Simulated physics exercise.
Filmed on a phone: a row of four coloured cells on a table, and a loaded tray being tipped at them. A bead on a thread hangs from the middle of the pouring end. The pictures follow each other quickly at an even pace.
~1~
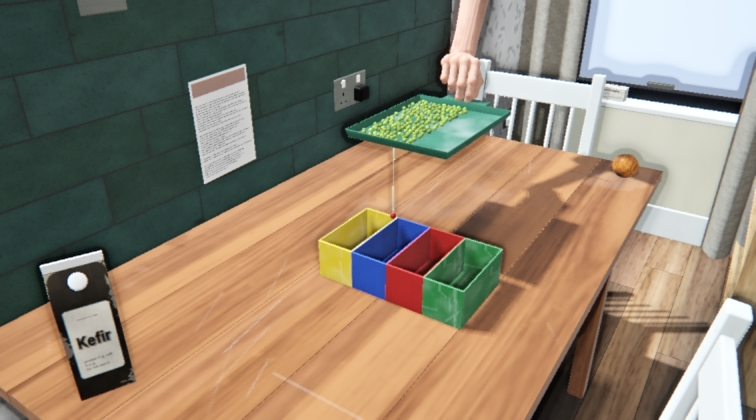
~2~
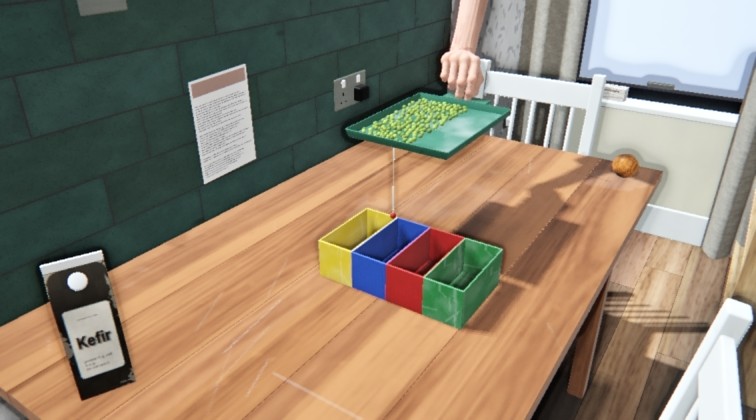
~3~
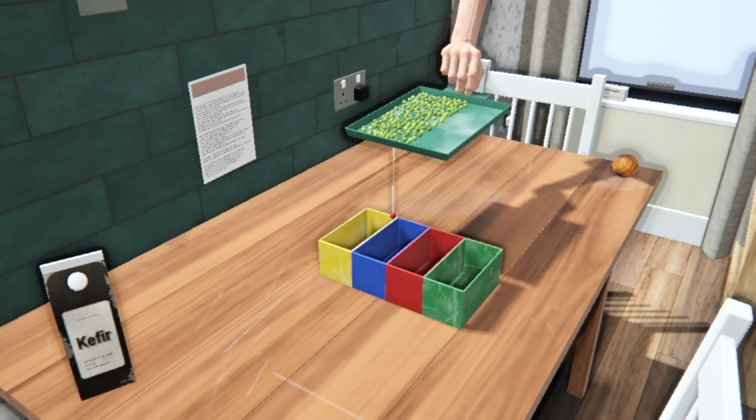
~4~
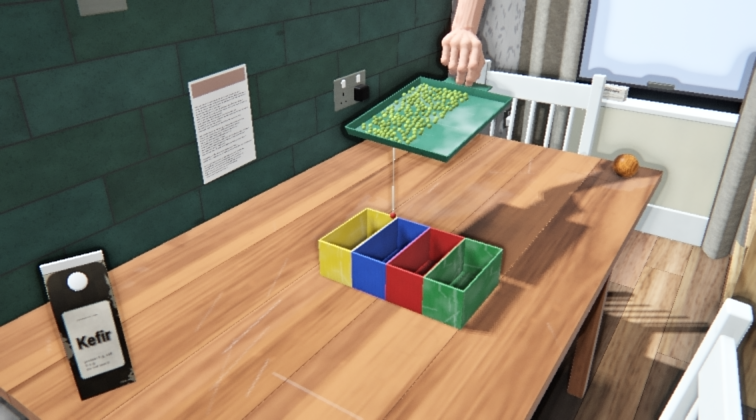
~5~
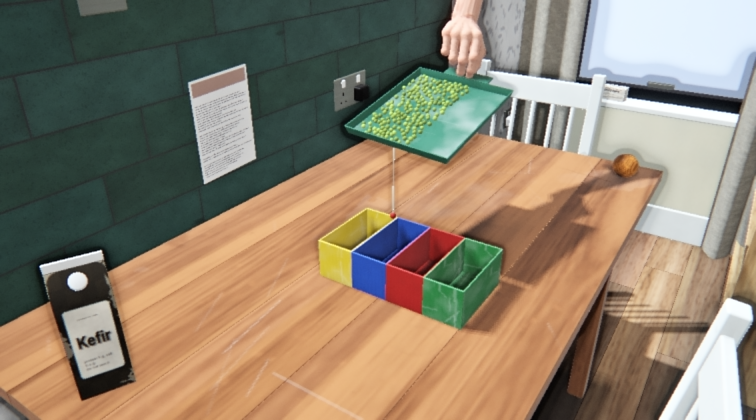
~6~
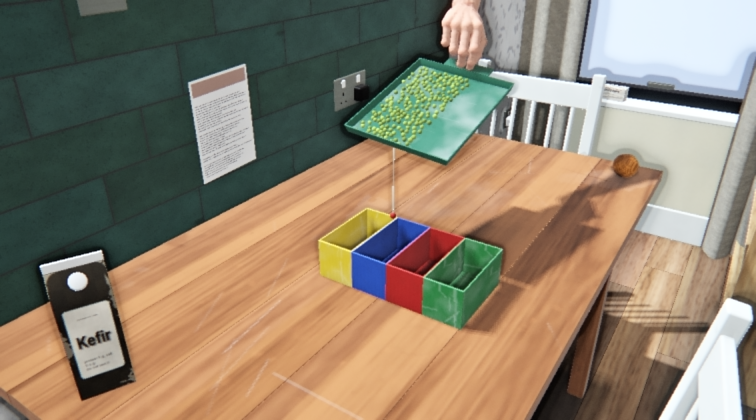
In the video, a hand holds a green tray of dried peas above a row of yellow, blue, red and green cells on a wooden table, then gradually tilts it toward them, and a few peas shift slightly.
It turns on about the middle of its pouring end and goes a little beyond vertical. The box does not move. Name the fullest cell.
Most goes to the red cell.
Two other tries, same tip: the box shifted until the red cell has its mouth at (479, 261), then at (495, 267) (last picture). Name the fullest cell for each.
First blue, then the yellow one.
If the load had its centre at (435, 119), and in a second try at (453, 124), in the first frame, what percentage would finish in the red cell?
In turn 80 and 80 in a hundred.
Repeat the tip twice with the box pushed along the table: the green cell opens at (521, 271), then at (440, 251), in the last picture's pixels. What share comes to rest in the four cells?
Near 100 % and 100 %.
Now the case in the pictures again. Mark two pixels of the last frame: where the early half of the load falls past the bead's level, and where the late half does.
Early half (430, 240), late half (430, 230).
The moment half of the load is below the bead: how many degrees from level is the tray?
Roughly 90°.
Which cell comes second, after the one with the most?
Next in line is the blue cell.
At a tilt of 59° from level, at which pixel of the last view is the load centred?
Close to (427, 156).
Soon, tray tipped steeply; most on the tray; a small part in the red cell; a stray few in the green cell; a stray few in the blue cell; a small part falling or outside the box.
A while on, tray tipped right over; a small part on the tray; about half in the red cell; a small part in the blue cell; a small part in the green cell; a stray few in the yellow cell; about a quarter falling or outside the box.
Towards the end, tray tipped past a quarter turn; about two thirds in the red cell; about a quarter in the blue cell; a small part in the green cell; a stray few in the yellow cell.
Finally, tray tipped past a quarter turn; about two thirds in the red cell; about a quarter in the blue cell; a small part in the green cell; a stray few in the yellow cell.
